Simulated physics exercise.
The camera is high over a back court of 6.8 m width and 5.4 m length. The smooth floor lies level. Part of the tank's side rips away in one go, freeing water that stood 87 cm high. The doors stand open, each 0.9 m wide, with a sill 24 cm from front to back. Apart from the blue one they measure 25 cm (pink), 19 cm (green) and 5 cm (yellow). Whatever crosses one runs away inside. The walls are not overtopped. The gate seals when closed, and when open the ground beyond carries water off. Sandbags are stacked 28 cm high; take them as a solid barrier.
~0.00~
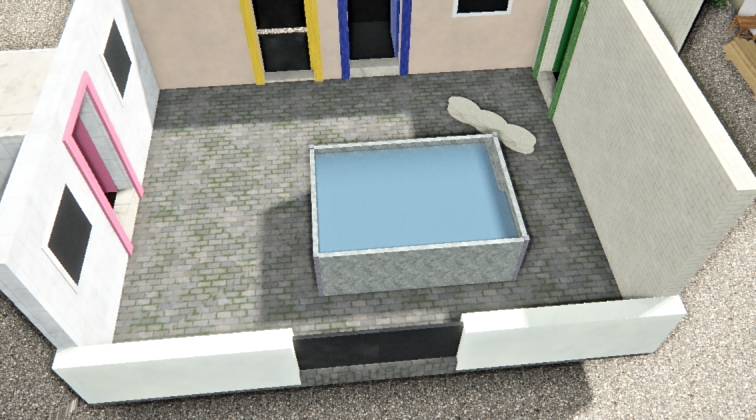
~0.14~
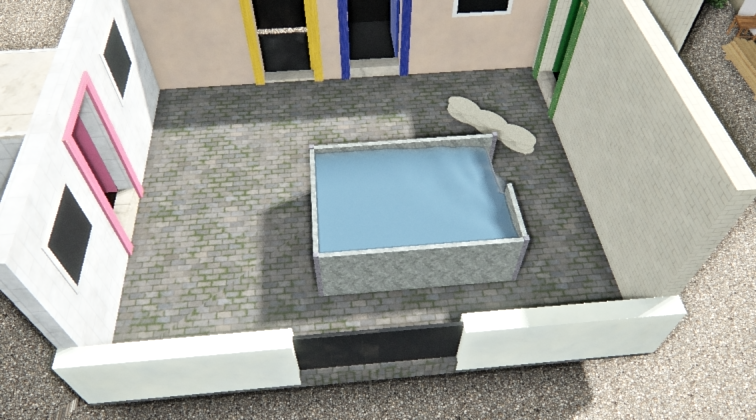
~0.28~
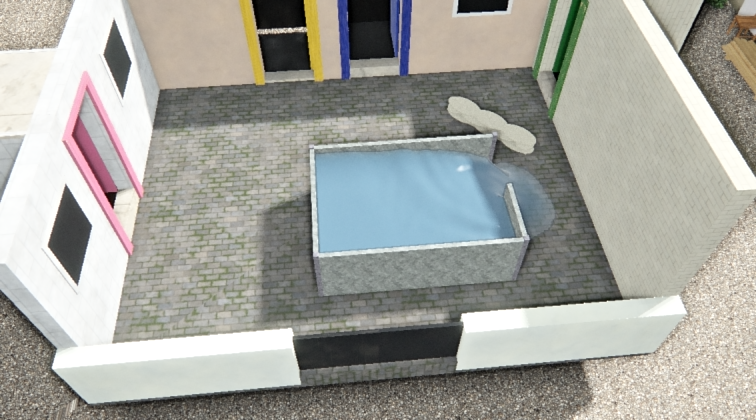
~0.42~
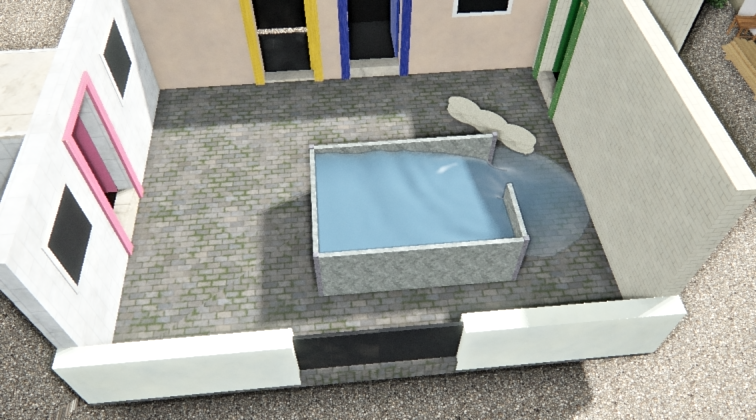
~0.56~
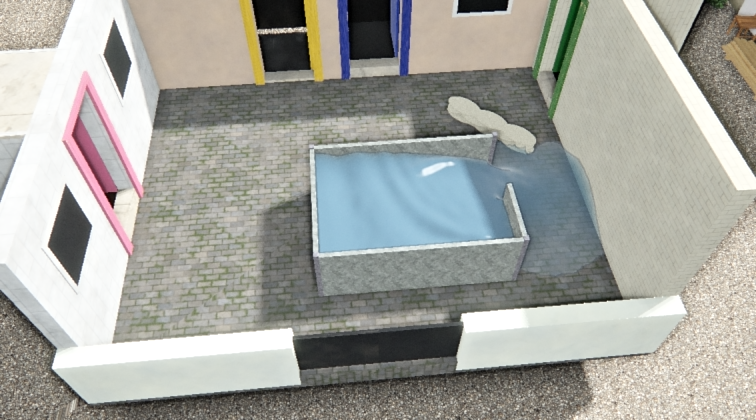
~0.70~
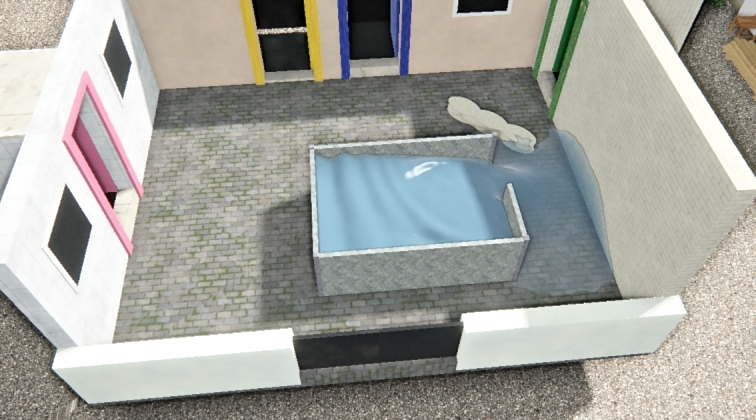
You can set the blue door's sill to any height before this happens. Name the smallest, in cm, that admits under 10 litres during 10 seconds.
Close to 5.5 cm is just enough.
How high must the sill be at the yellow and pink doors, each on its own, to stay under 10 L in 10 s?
About 11.0 cm at yellow and 17 cm at pink.
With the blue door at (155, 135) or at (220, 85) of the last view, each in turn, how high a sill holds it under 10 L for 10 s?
Roughly 15 and 14.5 cm.
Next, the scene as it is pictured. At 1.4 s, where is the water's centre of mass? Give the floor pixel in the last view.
At about (446, 219).
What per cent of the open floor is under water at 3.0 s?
Near 45 per cent is wet.
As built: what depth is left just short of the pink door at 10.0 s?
Some 10.0 cm.
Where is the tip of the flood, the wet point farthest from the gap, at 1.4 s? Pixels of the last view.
At about (527, 73).
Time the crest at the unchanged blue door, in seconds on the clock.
Near 3.6 s.
After 1.4 s water covers 20 % of the floor, deepest (57 cm) near (567, 175); it has not reached the blue door.
After 3.0 s water covers 45 % of the floor, deepest (40 cm) near (573, 193); 8 cm at the blue door, 0 litres in over its 21 cm sill.
After 10.0 s water covers 95 % of the floor, deepest (22 cm) near (107, 375); 5 cm at the blue door, 0 litres in over its 21 cm sill.
At the blue door as built, the water arrived by 2.2 s and peaked near 9 cm at 3.6 s.
Run again over the same 10 s with other heights there, 13 litres in over 5 cm, 4 litres over 6.5 cm. The limit of 10 litres is kept from about 5.5 cm up.
